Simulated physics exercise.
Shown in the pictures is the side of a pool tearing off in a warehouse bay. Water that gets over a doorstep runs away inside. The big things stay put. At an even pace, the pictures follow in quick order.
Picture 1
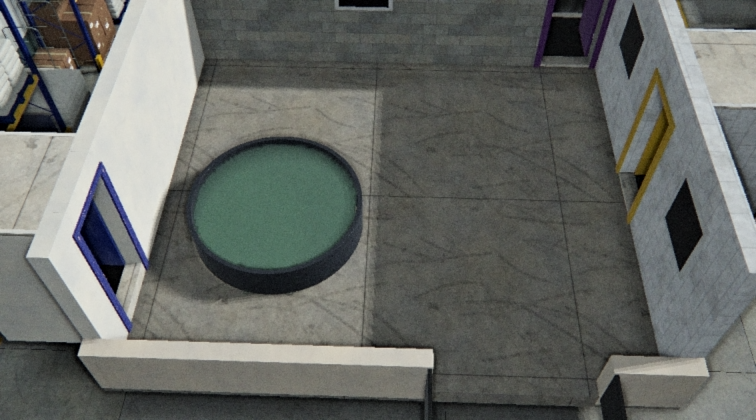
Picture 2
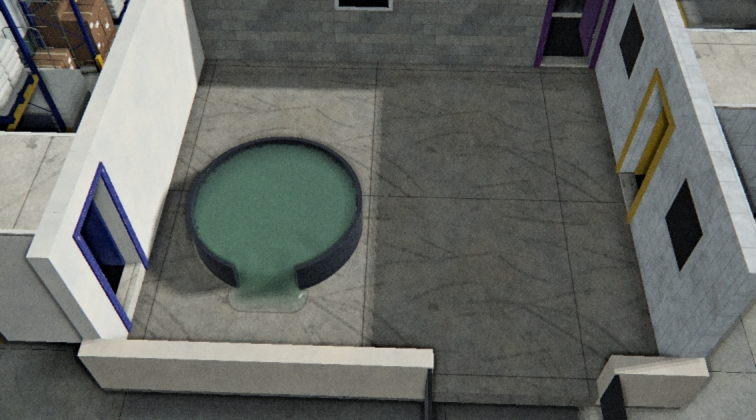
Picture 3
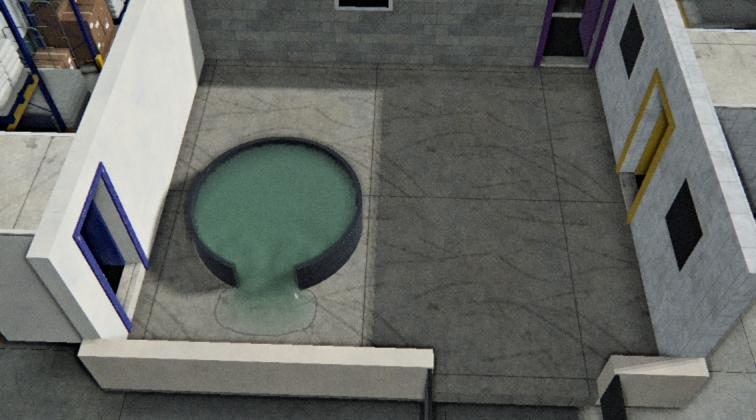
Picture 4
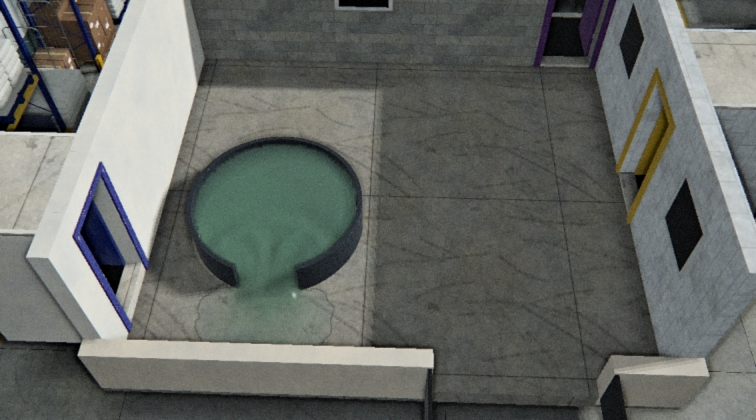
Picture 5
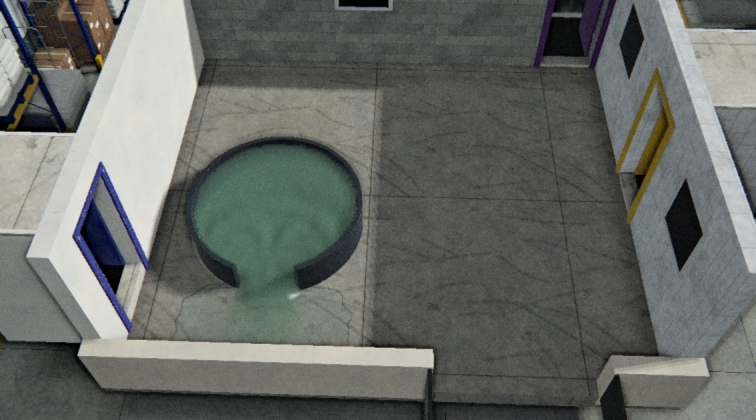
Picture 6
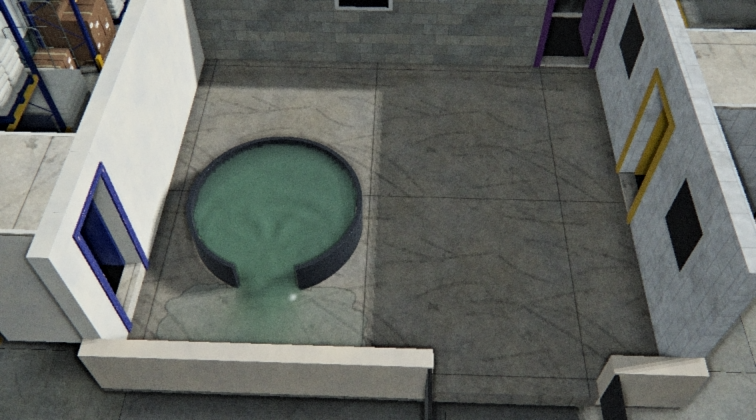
A round pool of green water sat whole and still in a warehouse bay, then its near side tore open and water poured through the gap, spreading across the floor toward the low front wall.
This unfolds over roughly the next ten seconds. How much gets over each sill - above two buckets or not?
My prediction: The yellow door will not top two buckets, the purple door will not top two buckets, the blue door will not top two buckets.
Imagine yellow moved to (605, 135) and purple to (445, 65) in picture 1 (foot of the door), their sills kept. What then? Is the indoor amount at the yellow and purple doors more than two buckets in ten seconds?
In short: The yellow door falls short, the purple door falls short.
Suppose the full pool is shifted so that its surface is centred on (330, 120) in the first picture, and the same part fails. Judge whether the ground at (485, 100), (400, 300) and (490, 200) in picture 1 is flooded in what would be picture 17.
My reading is missed by the flood first, hit by the flood next and missed by the flood last.
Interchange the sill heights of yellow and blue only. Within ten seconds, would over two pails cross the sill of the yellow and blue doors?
First the yellow door, which falls below the cutoff, then the blue door, which beats the cutoff.
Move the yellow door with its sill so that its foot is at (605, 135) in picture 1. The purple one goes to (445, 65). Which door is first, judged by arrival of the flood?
I reckon it's the door marked blue.
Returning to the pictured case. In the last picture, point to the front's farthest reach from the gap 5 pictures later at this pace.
At about (430, 374).
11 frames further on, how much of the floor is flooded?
I make it 20 per cent.
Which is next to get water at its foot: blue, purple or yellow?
From the pictures, my answer is the door marked blue.
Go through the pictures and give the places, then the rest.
The first picture shows the round pool at (276, 203) is whole and still.
In the second picture, the front is at (232, 293), out from the gap at (267, 285).
In the third picture, water pours out at (268, 286) and has run to (223, 319).
In the fourth picture, water pours out at (268, 286) and has run to a hidden place.
In the fifth picture, water pours out at (267, 285) and has run to a hidden place.
In the sixth picture, the front is at a hidden place, out from the gap at (268, 285).
A moment on, water covers 10 % of the floor; the yellow door not reached, the purple door not reached, the blue door not reached.
Next, water covers 20 % of the floor; the yellow door not reached, the purple door not reached, the blue door wet at the sill, nothing in.
Then, water covers 40 % of the floor; the yellow door not reached, the purple door not reached, the blue door wet at the sill, nothing in.
Later, water covers 60 % of the floor; the yellow door wet at the sill, nothing in, the purple door not reached, the blue door wet at the sill, nothing in.
In the end, water covers 90 % of the floor; the yellow door wet at the sill, nothing in, the purple door wet at the sill, nothing in, the blue door wet at the sill, nothing in.
